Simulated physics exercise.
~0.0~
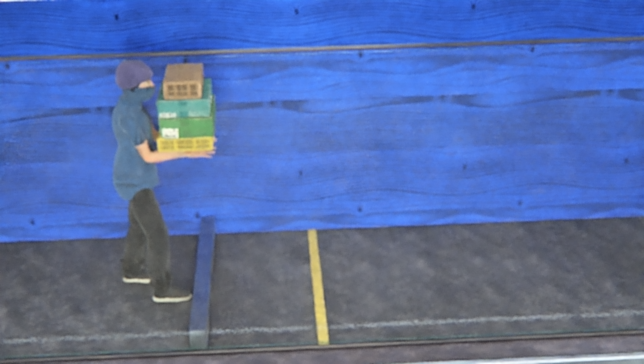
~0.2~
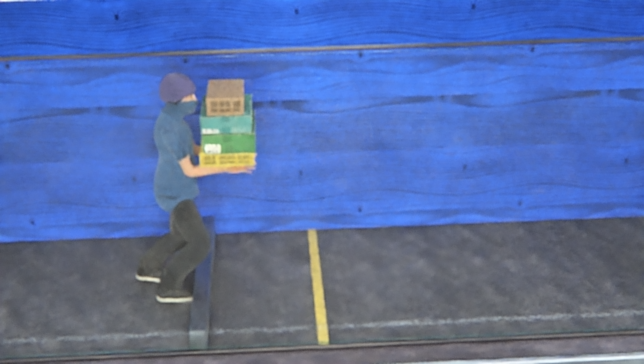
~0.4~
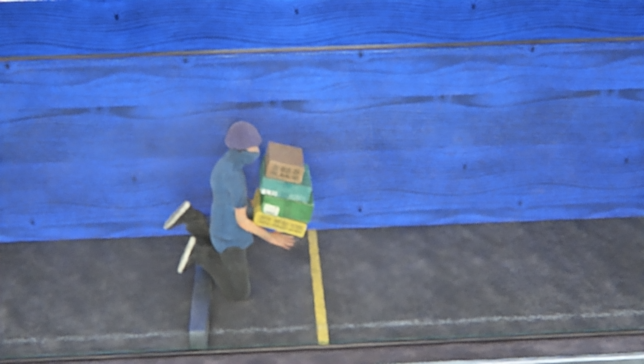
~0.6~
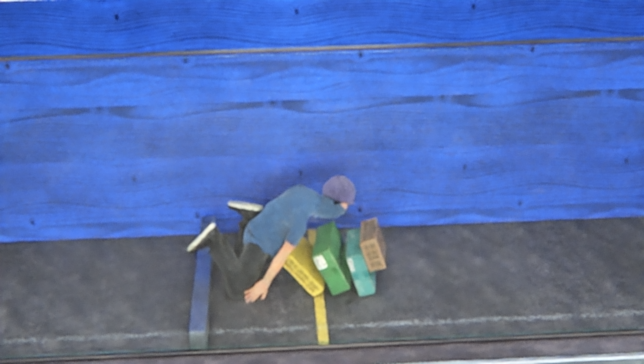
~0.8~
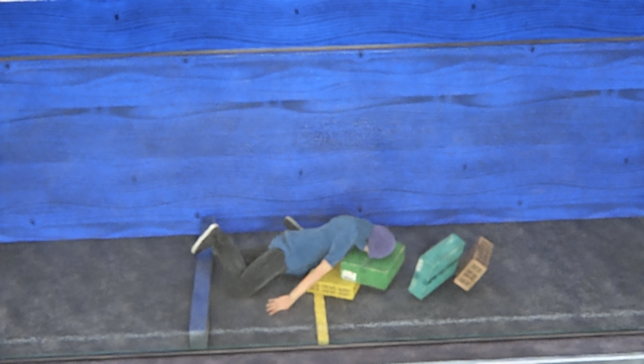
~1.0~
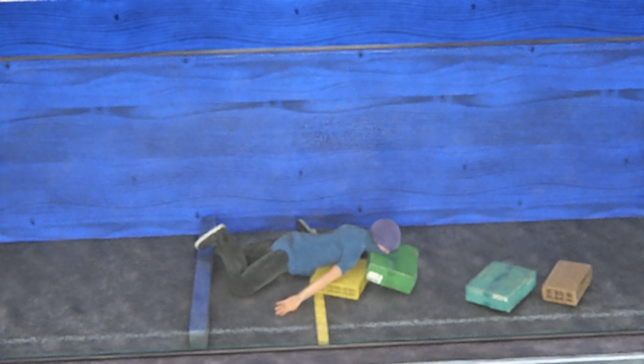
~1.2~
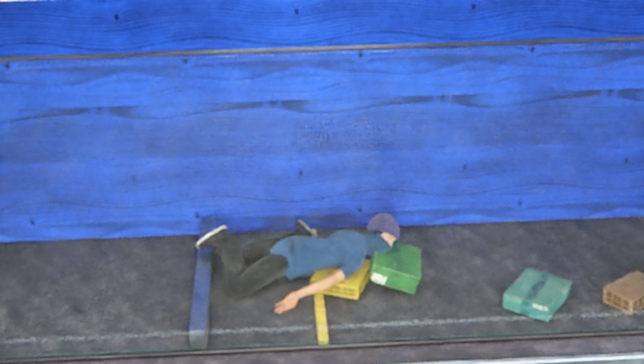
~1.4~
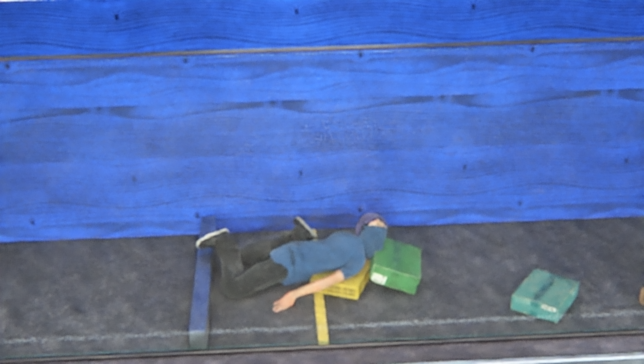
We see a person carrying a stack of boxes move right, catch their feet at a blue floor rail and pitch forward, spilling the load; they end sprawled over the yellow crate across the yellow line, the green carton by their head, the teal parcel and brown crate farther right.
